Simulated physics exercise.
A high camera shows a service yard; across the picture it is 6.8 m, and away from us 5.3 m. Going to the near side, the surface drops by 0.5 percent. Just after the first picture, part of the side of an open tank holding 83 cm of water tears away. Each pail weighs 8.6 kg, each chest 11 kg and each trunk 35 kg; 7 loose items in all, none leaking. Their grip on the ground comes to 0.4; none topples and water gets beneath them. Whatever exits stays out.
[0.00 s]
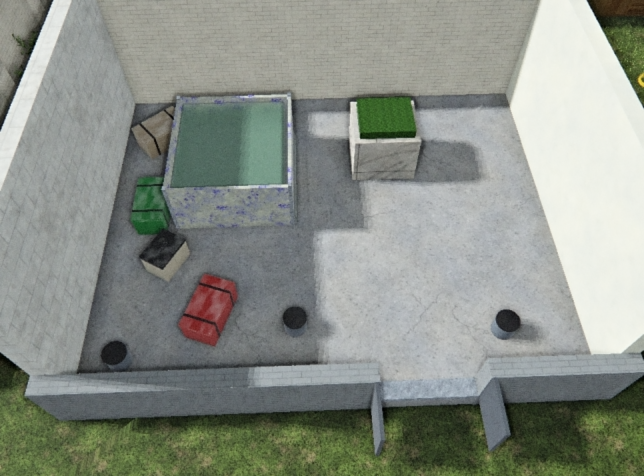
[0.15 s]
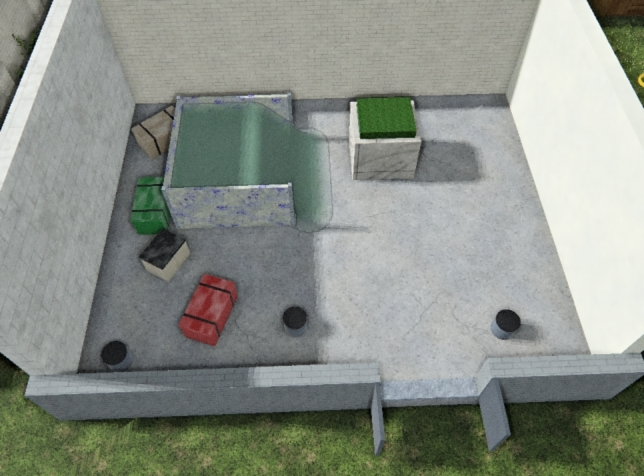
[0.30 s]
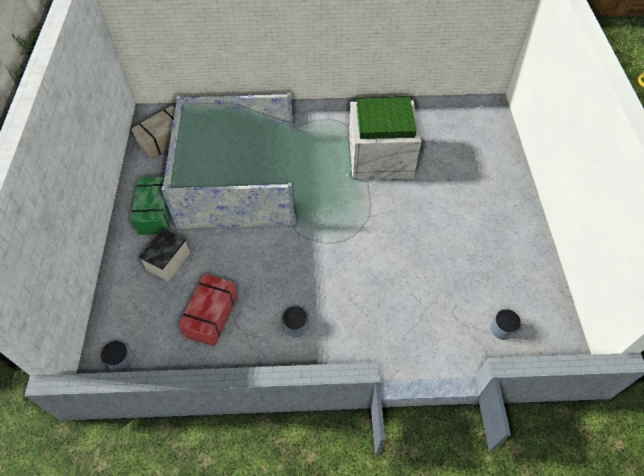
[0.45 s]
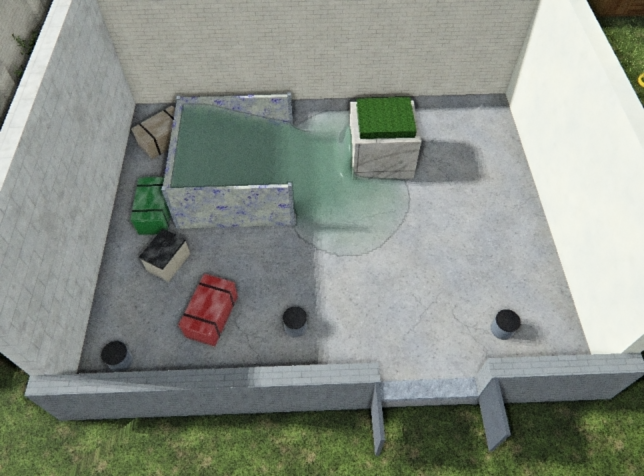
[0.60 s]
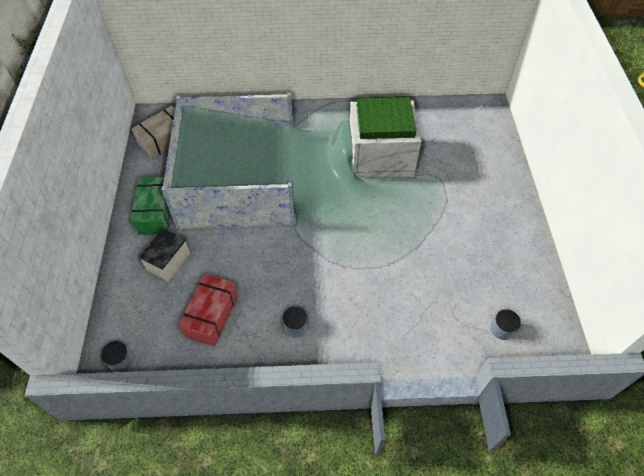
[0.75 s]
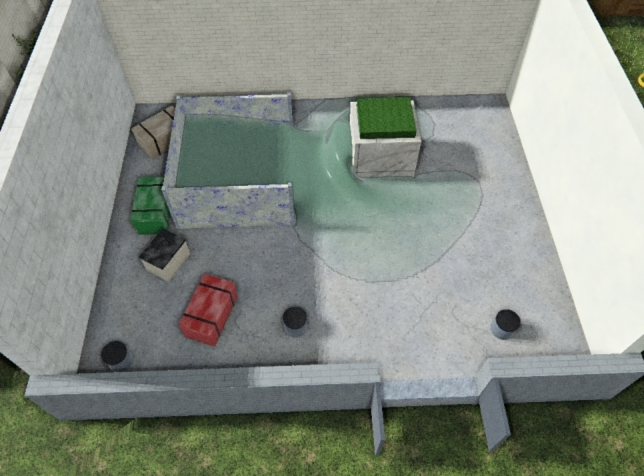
Greenish water poured out of the open right side of a patterned tank in a walled yard, spreading across the paving and around the grass-topped block, while the red and green trunks stayed put.
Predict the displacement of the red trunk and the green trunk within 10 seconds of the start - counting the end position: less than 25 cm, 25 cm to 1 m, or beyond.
As for distance, the red trunk moves only negligibly and the green trunk moves only negligibly.
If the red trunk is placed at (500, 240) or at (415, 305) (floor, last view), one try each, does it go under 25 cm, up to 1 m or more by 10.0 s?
Taken in turn, it is carried a long way and then is carried a long way.
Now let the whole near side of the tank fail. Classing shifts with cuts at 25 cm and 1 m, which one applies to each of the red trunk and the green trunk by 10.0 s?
With that failure, the red trunk covers a big distance, and the green trunk covers a big distance.
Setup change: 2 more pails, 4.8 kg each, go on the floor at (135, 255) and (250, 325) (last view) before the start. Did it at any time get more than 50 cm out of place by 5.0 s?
In the order asked: Shy of the mark; shy of the mark.
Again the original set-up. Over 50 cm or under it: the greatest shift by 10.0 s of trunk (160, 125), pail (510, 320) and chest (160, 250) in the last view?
Results in listed order: Falls short / exceeds / falls short.
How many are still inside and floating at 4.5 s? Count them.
I'd say 1 of them.
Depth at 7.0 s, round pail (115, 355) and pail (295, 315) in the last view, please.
I'd estimate 9 cm for the first and 11 cm for the second.
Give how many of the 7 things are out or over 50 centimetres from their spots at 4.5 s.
By my reckoning, 0.
After 2.0 s the red trunk is near (207, 303), 0.0 m from its start, aground; the green trunk is near (150, 198), 0.0 m from its start, aground; 0 of 7 are out; 0 afloat.
After 4.5 s the red trunk is near (207, 303), 0.0 m from its start, aground; the green trunk is near (150, 198), 0.0 m from its start, aground; 0 of 7 are out; 1 afloat.
After 7.0 s the red trunk is near (207, 303), 0.0 m from its start, aground; the green trunk is near (150, 198), 0.0 m from its start, aground; 0 of 7 are out; 1 afloat.
After 10.0 s the red trunk is near (207, 303), 0.0 m from its start, aground; the green trunk is near (150, 198), 0.0 m from its start, aground; 0 of 7 are out; 1 afloat.
